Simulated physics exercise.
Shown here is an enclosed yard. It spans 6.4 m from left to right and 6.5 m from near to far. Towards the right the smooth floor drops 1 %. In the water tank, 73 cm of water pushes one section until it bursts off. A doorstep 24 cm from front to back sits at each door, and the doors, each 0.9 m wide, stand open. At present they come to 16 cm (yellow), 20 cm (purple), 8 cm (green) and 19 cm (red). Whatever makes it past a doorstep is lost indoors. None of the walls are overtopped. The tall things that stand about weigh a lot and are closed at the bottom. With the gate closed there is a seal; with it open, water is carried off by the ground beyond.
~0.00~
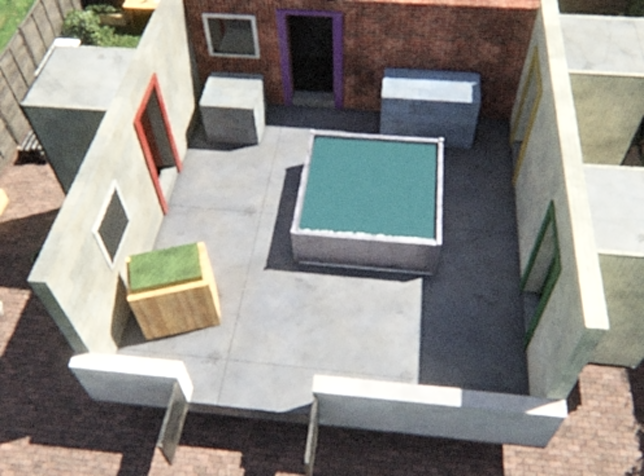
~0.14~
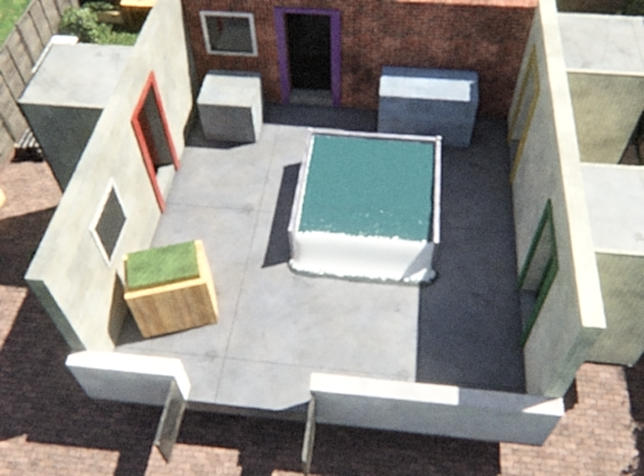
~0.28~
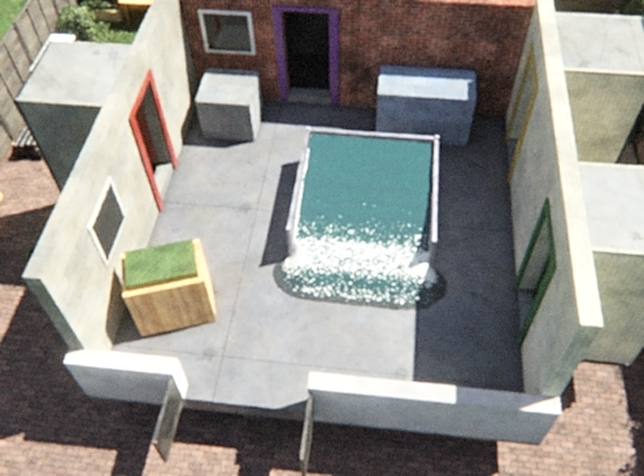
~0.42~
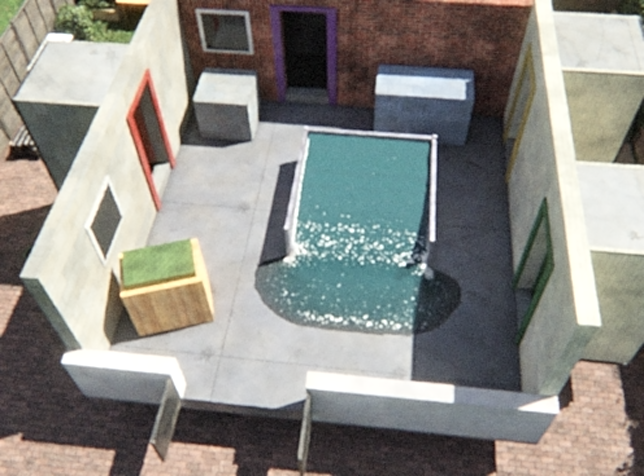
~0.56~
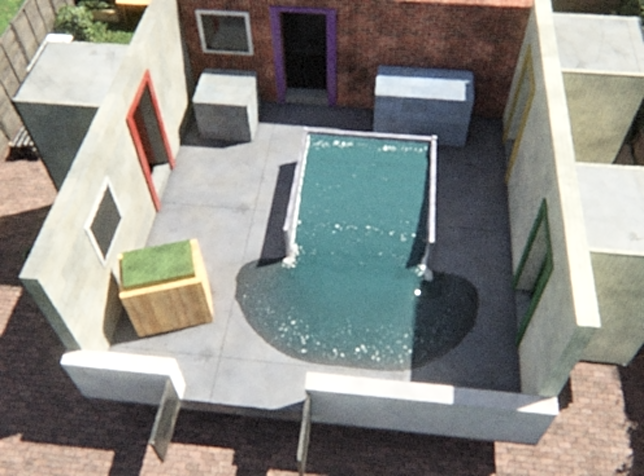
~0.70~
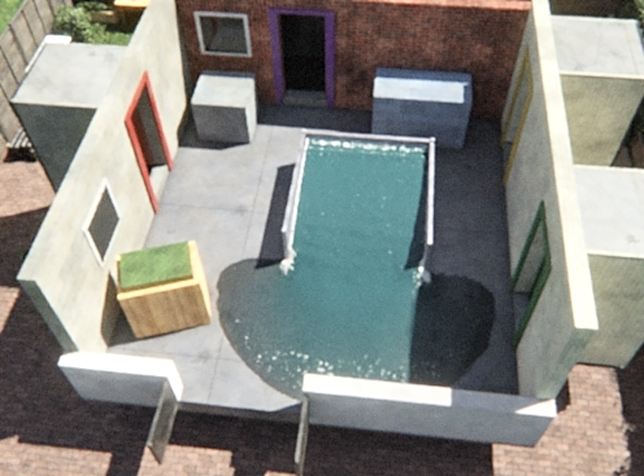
We see a walled yard with a raised tank of still, green-blue water; the tank's near side opens and water pours out, foaming at first, then spreads across the grey floor in a widening sheet toward the front wall.
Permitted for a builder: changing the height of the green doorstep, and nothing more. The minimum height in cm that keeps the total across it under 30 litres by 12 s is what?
It is close to 13 cm.
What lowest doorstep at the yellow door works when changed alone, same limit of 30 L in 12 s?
The yellow door needs around 14.5 cm.
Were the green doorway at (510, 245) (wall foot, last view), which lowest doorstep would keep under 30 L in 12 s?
7.5 cm.
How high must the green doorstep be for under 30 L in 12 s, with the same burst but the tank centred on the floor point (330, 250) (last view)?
Some 11.5 cm.
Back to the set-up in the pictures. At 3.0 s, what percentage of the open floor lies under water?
Roughly 45 percent of the floor.
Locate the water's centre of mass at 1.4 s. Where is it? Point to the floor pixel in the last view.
(363, 265), roughly.
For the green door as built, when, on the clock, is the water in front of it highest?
Peak time: Around 2.6 s.
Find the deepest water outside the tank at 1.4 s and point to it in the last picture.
(345, 392).
After 1.4 s water covers 35 % of the floor, deepest (48 cm) near (345, 392); 5 cm at the green door, 0 litres in over its 8 cm doorstep.
After 3.0 s water covers 45 % of the floor, deepest (43 cm) near (516, 422); 15 cm at the green door, 11 litres in over its 8 cm doorstep.
After 12.0 s water covers 95 % of the floor, deepest (12 cm) near (514, 387); 10 cm at the green door, 107 litres in over its 8 cm doorstep.
At the green door as built, the water arrived by 1.0 s and peaked near 17 cm at 2.6 s.
Run again over the same 12 s with other heights there, 60 litres in over 10.5 cm, 19 litres over 14.5 cm. The limit of 30 litres is kept from about 13 cm up.
